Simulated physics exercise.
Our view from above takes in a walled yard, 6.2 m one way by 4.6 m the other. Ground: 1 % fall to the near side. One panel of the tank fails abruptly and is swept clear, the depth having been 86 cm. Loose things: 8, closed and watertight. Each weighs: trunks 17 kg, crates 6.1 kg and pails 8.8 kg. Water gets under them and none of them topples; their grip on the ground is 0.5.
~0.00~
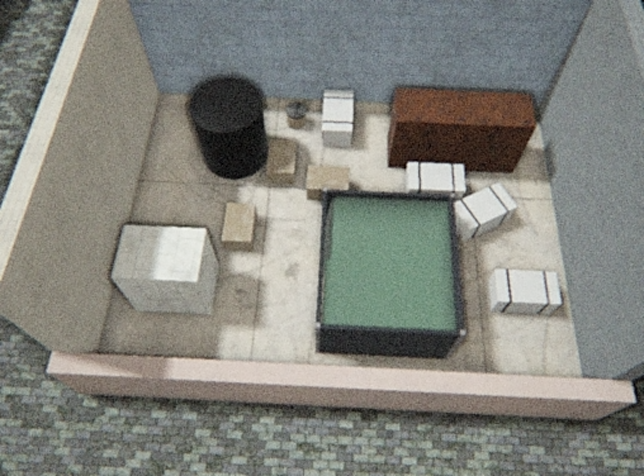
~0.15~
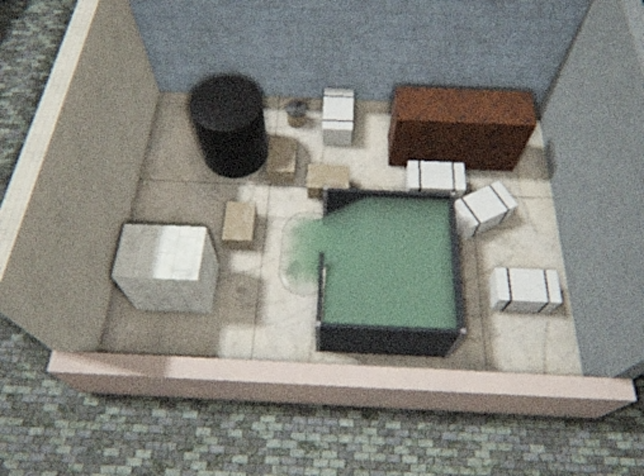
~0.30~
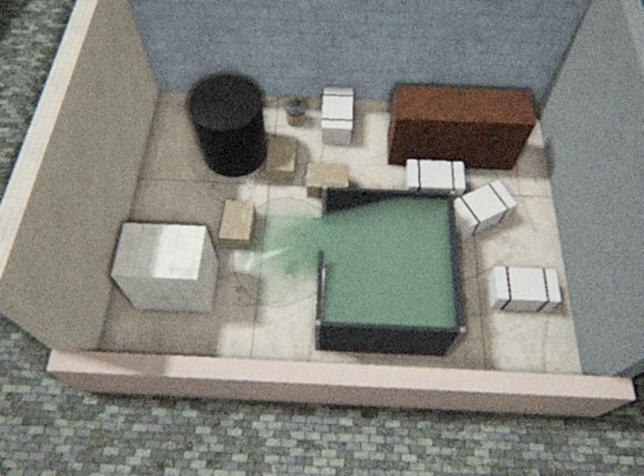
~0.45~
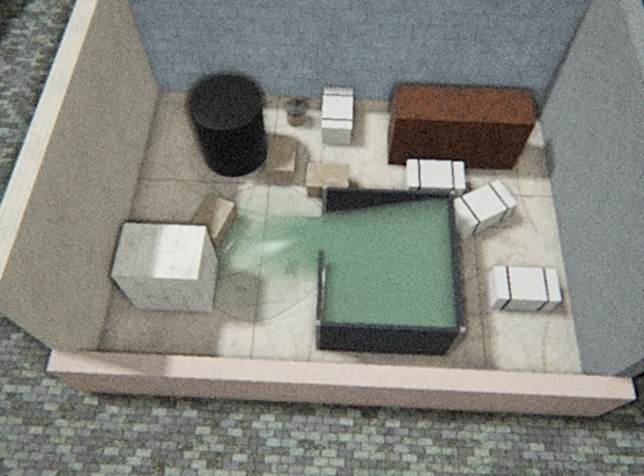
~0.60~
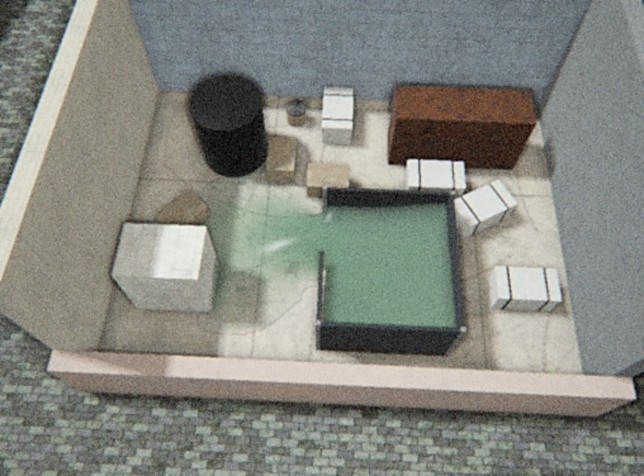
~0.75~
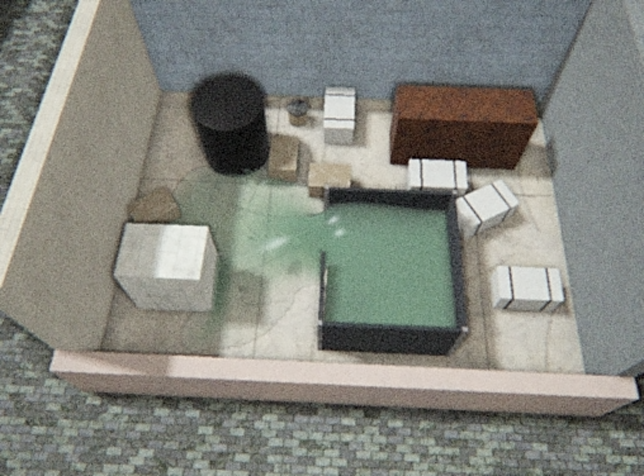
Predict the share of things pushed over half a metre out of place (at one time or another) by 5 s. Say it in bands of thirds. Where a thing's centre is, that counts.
From a third up to two thirds.
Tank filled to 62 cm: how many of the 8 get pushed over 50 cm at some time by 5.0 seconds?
You'd get 4 in that case.
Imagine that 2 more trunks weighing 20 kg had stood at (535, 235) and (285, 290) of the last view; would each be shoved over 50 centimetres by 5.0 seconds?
Within it, beyond it.
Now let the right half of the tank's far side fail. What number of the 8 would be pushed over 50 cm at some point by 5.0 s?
8.
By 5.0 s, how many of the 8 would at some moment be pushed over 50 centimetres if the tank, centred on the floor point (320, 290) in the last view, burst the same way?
So the tally would be 3.
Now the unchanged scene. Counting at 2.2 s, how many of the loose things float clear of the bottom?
That would be 1 of them.
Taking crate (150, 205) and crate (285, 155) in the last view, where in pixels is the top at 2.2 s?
They should sit about (165, 104) and (312, 130) in the last view.
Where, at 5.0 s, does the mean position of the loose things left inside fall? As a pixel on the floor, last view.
Averaged position, last view: Near pixel (398, 189).
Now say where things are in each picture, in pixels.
The first picture shows a crate at (239, 222), on the bottom; a crate at (282, 156) rests on the ground; water covers 2.8 m2; 0 of 8 have shifted.
The second picture shows a crate at (239, 220), on the bottom; a crate at (282, 154) rests on the ground; water covers 3.5 m2; 0 of 8 have shifted.
The third picture shows a crate at (237, 219) rests on the ground; a crate at (281, 153), on the bottom; 4.4 m2 under water; 0 of 8 have shifted.
The fourth picture shows a crate at (212, 216) rests on the ground, 37 cm from its start; a crate at (281, 153), on the bottom; water covers 5.6 m2; 1 of 8 have shifted.
The fifth picture shows a crate at (182, 212) rests on the ground, 81 cm from its start; a crate at (282, 153) rests on the ground; 6.6 m2 under water; 1 of 8 have shifted.
The sixth picture shows a crate at (152, 206), on the bottom, 127 cm from its start; a crate at (283, 153) rests on the ground; water covers 7.6 m2; 1 of 8 have shifted.
After 1.1 s 1 of 8 are over 50 cm from their spots; 1 afloat.
After 2.2 s 2 of 8 are over 50 cm from their spots; 1 afloat.
After 3.5 s 4 of 8 are over 50 cm from their spots; 2 afloat.
After 5.0 s 4 of 8 are over 50 cm from their spots, and 4 have been at some point; 3 afloat.
